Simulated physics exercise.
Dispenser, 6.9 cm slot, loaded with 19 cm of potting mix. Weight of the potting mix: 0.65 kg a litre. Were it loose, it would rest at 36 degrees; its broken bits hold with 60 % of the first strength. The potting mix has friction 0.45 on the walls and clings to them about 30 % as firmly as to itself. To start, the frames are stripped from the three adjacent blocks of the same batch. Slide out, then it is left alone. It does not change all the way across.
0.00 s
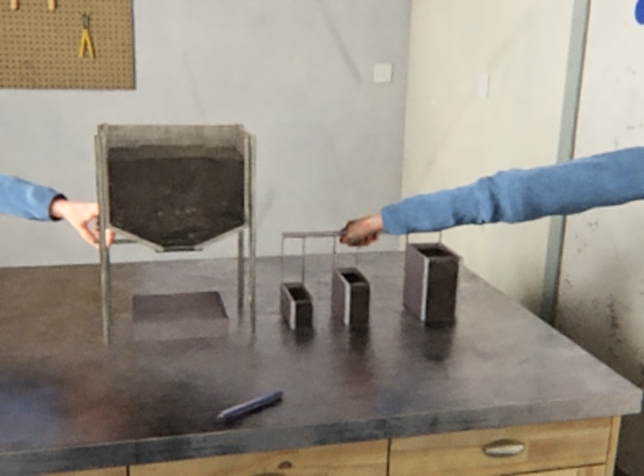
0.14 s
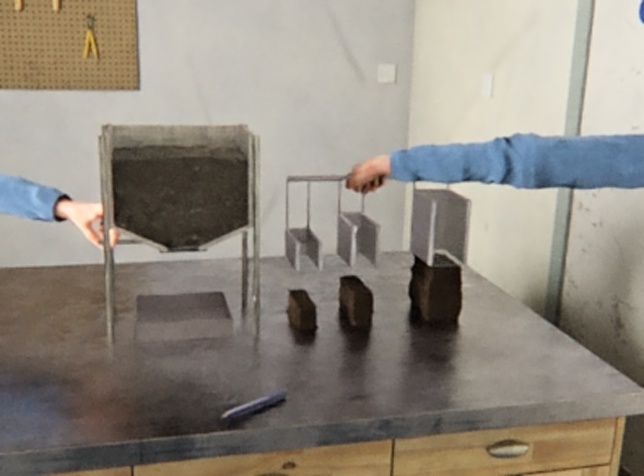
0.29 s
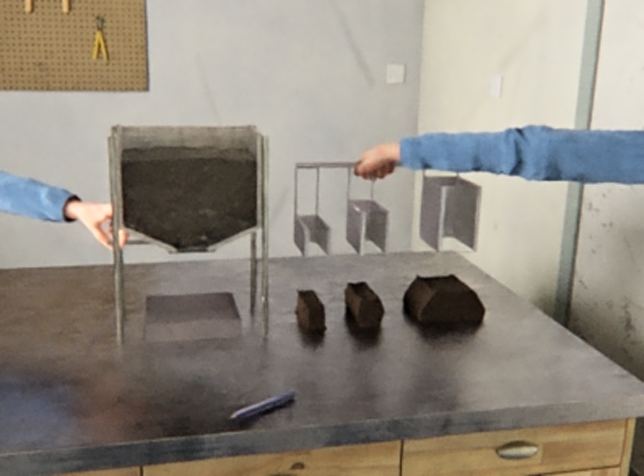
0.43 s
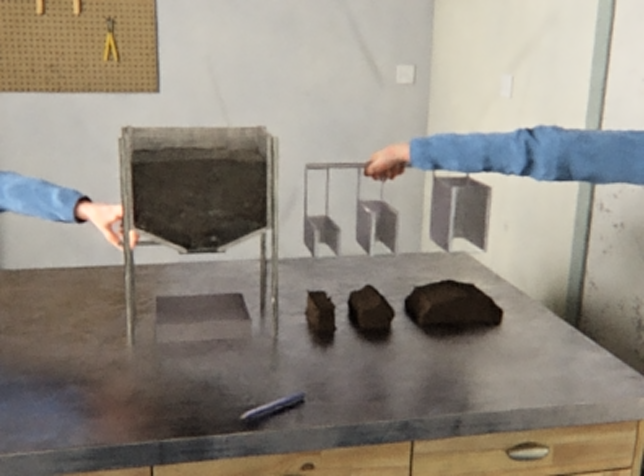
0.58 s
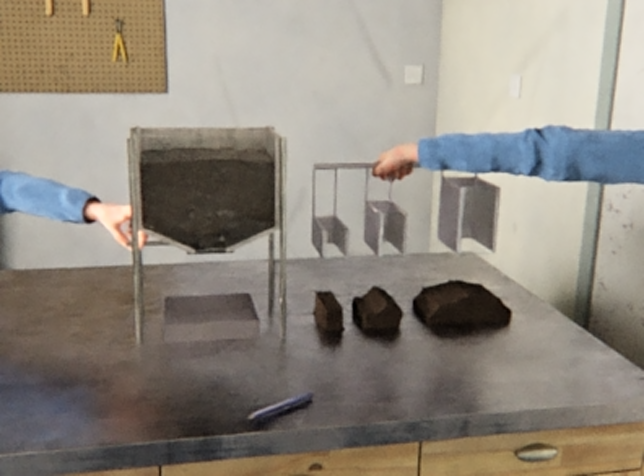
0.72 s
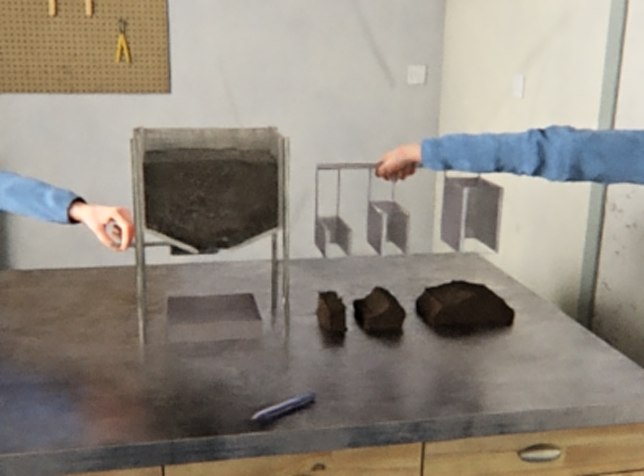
In a plain room with a grey wall and a pegboard, a dark worktop above wooden drawers is seen from the front, slightly above. A clear-fronted bin of dark soil stands left, beside three soil-filled moulds and a blue pen. A blue-sleeved arm lifts the moulds, the blocks slump, the largest most, while the view drifts left and another hand draws the slide slightly leftward.
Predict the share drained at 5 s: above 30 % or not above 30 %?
Above 30 %.
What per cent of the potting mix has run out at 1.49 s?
Close to 20 percent.
By 1.07 s, 4 % has run out.
By 1.49 s, 20 % has run out.
By 1.90 s, 36 % has run out.
By 2.32 s, 52 % has run out.
By 5.62 s, at the end, 90 % has run out.
